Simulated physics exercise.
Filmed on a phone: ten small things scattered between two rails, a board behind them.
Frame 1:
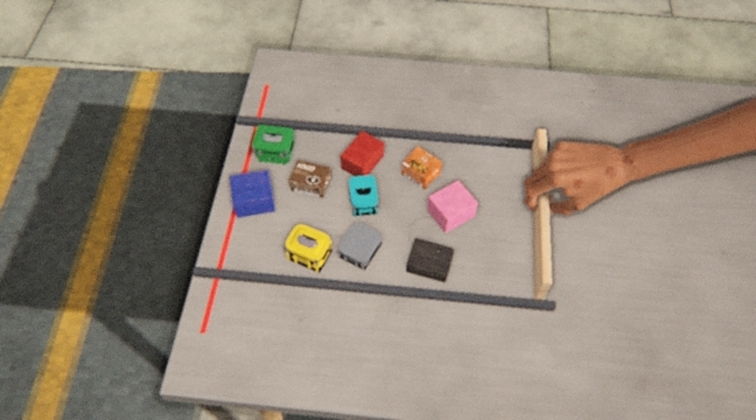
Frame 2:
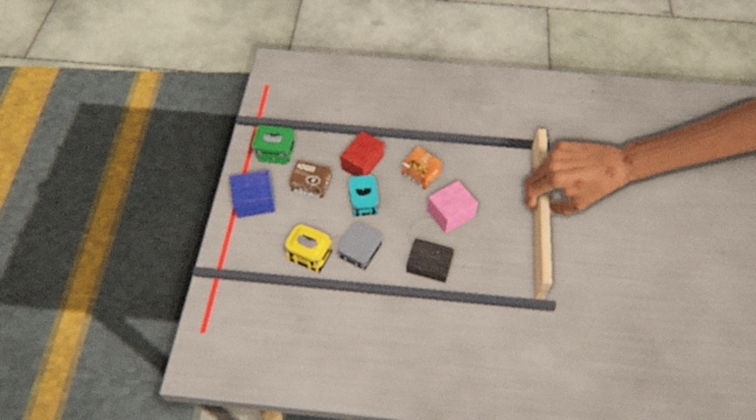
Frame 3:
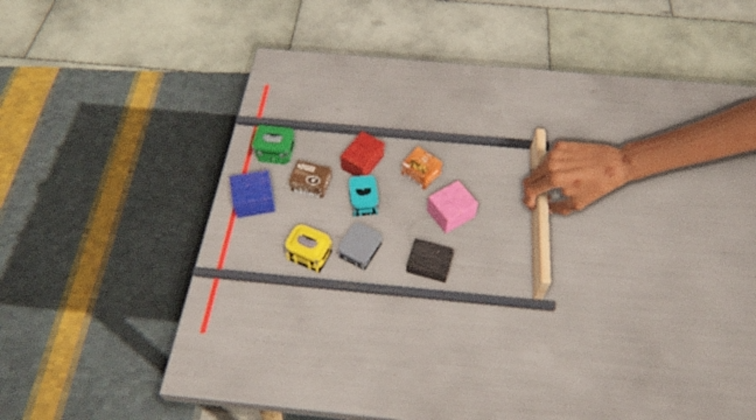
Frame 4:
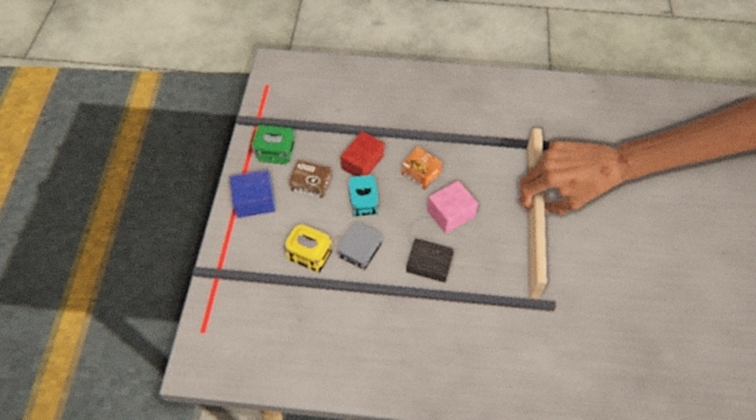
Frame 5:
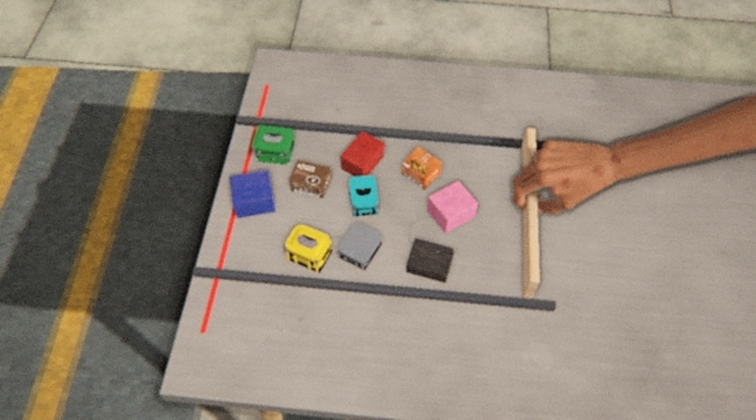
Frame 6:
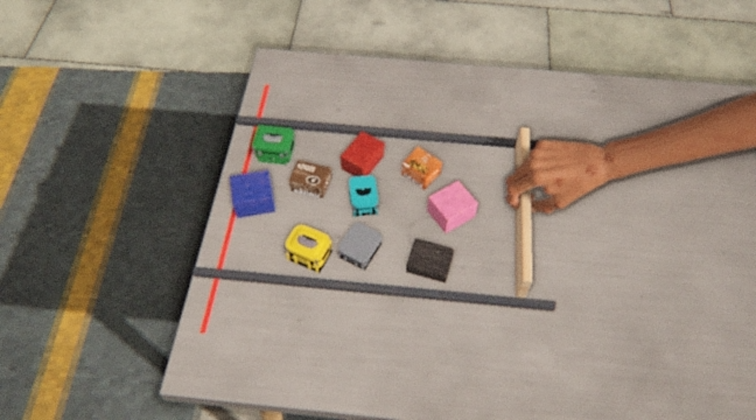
A hand held a wooden board upright behind ten small coloured blocks and cases scattered between two dark rails, staying still at first, then slid the board slightly left without touching any of them.
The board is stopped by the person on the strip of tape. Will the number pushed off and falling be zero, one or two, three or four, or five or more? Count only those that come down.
It will be five or more.
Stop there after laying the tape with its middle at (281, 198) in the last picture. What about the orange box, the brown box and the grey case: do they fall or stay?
First the orange box, which stays on top, then the brown box, which leaves the top, and the grey case, which stays on top.
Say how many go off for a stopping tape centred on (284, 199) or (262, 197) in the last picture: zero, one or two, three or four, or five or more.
In order: 3 or 4 and 5 or more.
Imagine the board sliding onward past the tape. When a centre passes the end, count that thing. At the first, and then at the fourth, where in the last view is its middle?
Near (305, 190) first, near (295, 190) second.
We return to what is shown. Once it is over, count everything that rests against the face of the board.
Number in contact with it: 3.
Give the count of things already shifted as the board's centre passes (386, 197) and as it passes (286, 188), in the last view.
8 and 10.
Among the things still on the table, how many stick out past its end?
That'd be 3.
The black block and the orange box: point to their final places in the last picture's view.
For the black block it's (204, 242), and for the orange box it's (227, 153).
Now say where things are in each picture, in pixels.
Blue block (253, 194); green case (274, 145); brown box (311, 179); board (540, 211); tape (239, 194), in the first frame.
Green case (274, 145); board (540, 211), in the second frame.
Brown box (311, 179); grey case (360, 246), in the third frame.
Blue block (253, 194); turquoise case (364, 196), in the fourth frame.
Green case (274, 145); yellow case (309, 248), in the fifth frame.
Blue block (253, 194); green case (274, 145); brown box (311, 179); board (522, 209); tape (239, 194), in the sixth frame.
Soon after, none off yet; blue block at rest near (253, 194); green case at rest near (274, 145); brown box at rest near (311, 179).
At rest, the number that fall off is five or more; fallen, grey case, turquoise case, red block, yellow case, brown box, green case and blue block.
